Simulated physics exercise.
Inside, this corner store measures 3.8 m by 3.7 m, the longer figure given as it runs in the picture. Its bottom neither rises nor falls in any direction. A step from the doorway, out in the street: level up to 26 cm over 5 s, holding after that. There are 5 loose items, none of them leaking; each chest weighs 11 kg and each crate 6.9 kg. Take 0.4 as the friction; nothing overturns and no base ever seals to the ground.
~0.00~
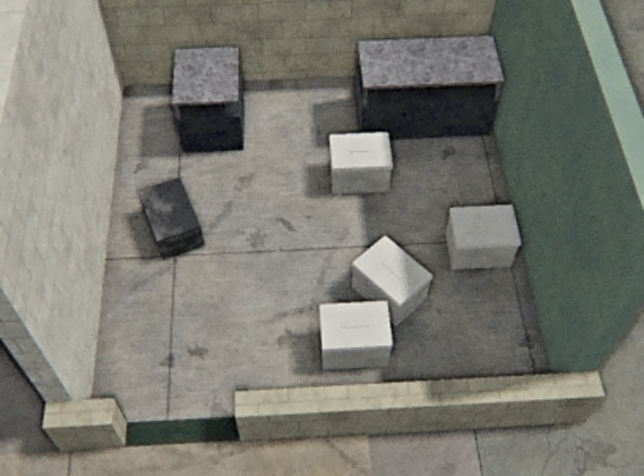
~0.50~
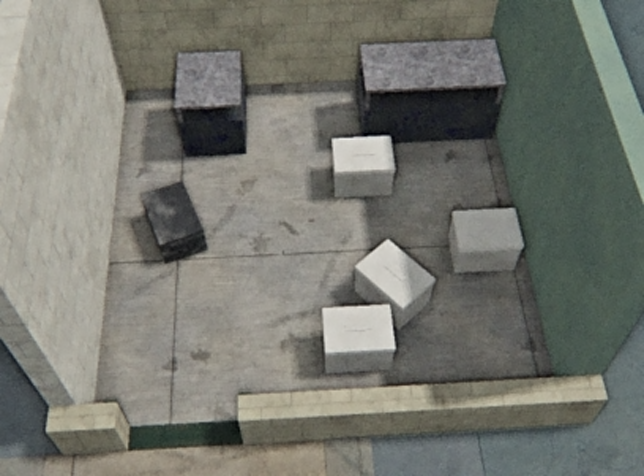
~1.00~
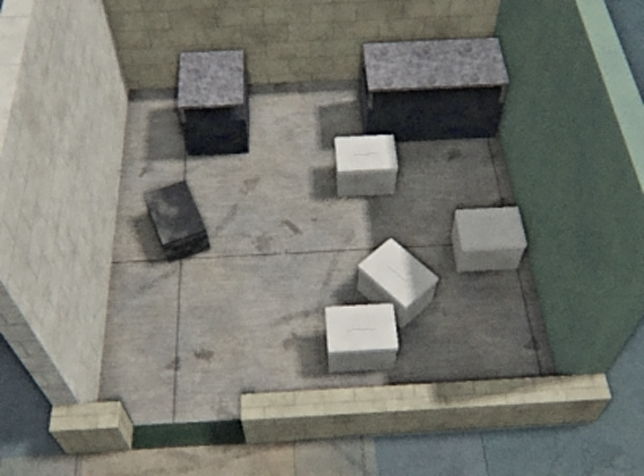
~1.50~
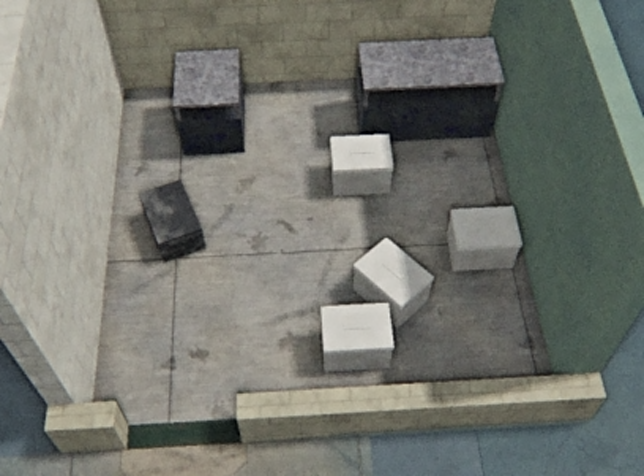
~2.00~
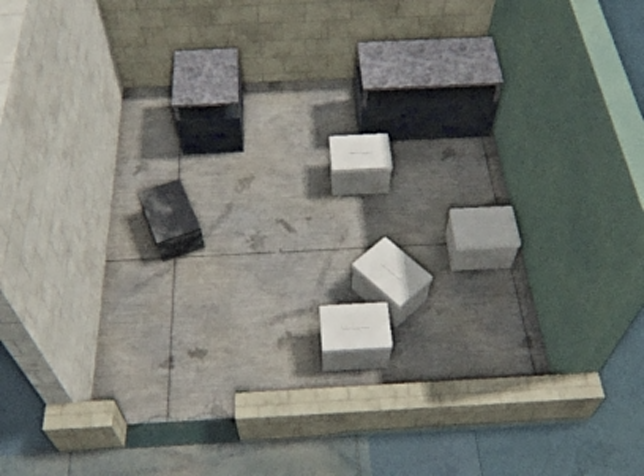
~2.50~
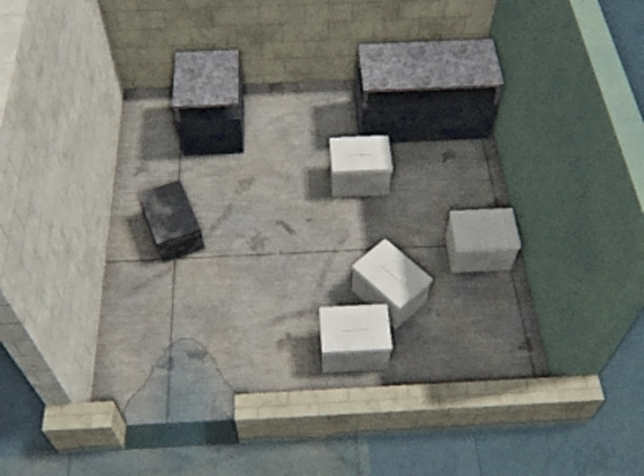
Water spreads across the street outside, then a little enters through the store's doorway.
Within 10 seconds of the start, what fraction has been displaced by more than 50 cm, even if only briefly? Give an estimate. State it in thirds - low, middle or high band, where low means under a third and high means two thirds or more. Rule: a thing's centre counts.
Middle band.
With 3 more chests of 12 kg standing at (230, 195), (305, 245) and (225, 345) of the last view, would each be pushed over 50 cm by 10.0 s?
First one crosses the line, second one crosses the line, third one crosses the line.
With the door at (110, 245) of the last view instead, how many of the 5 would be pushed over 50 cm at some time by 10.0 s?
Result: 5 of them.
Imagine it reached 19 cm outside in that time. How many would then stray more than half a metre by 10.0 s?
2.
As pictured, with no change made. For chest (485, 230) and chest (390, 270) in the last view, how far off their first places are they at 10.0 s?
80 cm, 0 cm.
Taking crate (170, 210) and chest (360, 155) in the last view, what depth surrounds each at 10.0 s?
I'd estimate 10 cm for the first and 12 cm for the second.
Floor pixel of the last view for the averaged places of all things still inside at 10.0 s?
Centred roughly on (398, 258).
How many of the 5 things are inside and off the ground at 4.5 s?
At that instant the tally stands at 0.
After 3.5 s 0 of 5 are over 50 cm from their spots; 0 afloat.
After 4.5 s 0 of 5 are over 50 cm from their spots; 0 afloat.
After 7.0 s 1 of 5 are over 50 cm from their spots; 1 afloat.
After 10.0 s 3 of 5 are over 50 cm from their spots, and 3 have been at some point; 2 afloat.
